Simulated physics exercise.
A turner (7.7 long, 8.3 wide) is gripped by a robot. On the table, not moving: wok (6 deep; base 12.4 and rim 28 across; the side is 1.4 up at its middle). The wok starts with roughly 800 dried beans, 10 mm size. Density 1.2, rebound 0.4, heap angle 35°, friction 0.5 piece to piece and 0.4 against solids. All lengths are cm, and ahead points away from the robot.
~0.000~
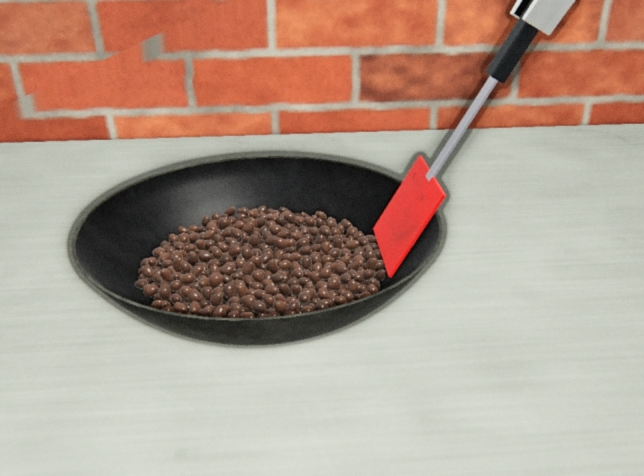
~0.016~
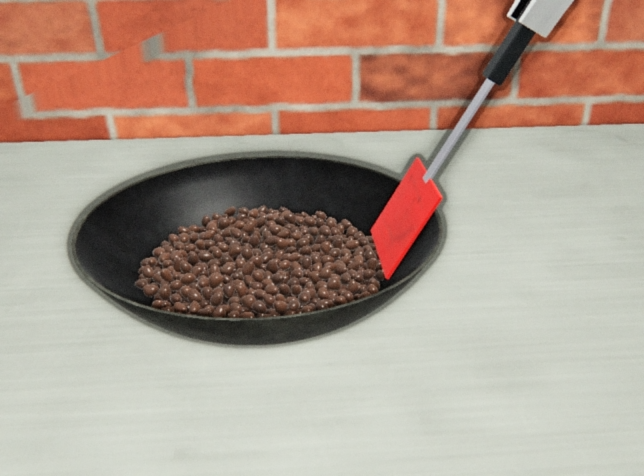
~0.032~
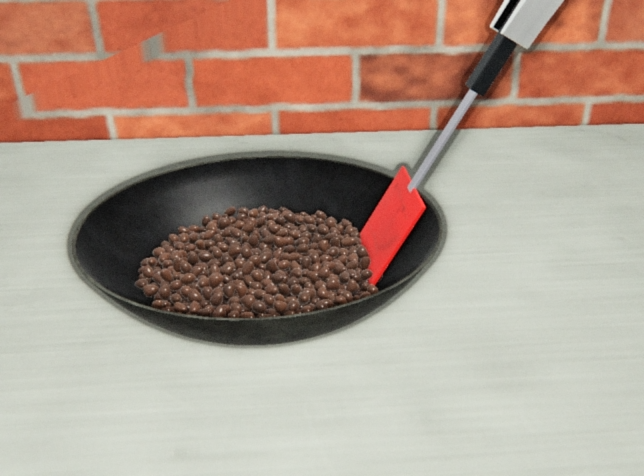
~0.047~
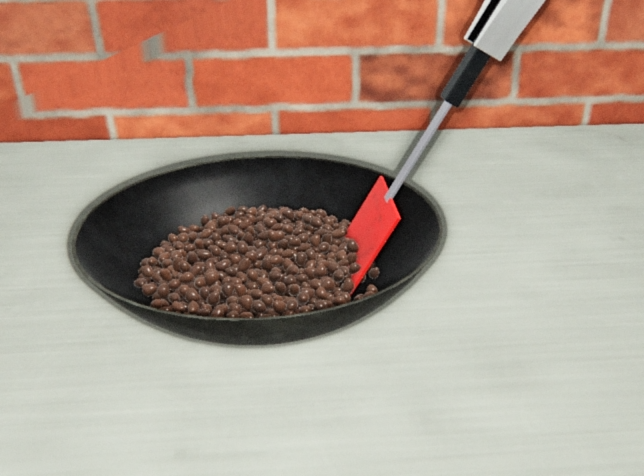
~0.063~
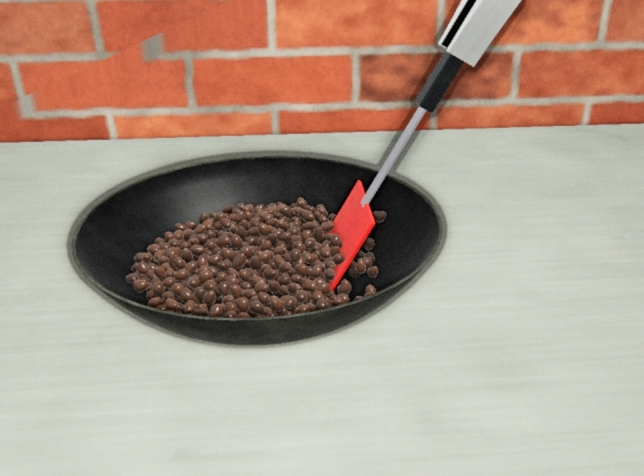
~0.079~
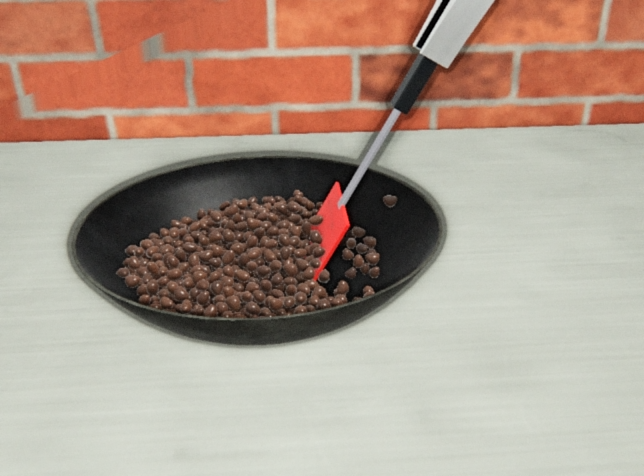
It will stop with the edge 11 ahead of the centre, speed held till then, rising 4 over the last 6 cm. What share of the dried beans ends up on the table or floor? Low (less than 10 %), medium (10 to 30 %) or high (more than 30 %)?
Share on the table or floor: High (more than 30 %).
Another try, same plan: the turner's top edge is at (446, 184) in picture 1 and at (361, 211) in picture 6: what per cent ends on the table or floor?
About 40 per cent.
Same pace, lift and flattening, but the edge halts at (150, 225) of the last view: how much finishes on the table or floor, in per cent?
Some 30 per cent.
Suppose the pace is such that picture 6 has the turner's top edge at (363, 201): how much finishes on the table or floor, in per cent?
About 30 per cent.
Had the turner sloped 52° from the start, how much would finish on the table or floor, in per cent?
Then about 40 per cent.
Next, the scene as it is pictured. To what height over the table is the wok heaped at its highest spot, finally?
Some 6.0 cm.
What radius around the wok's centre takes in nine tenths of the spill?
Roughly 65 cm.
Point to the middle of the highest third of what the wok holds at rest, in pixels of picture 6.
At about (193, 253).
After 0.12 s, sloping 61°, highest piece 8 above the table; 802 in the wok.
After 0.16 s, sloping 61°, highest piece 9 above the table; 801 in the wok, 1 on the blade or in flight.
After 0.37 s, sloping 61°, highest piece 26 above the table; 497 in the wok, 83 on the table or floor, 222 on the blade or in flight.
After 1.42 s, sloping 61°, highest piece 7 above the table; 497 in the wok, 305 on the table or floor.
At rest, 497 in the wok, 305 on the table or floor. That is 38 % on the table or floor.
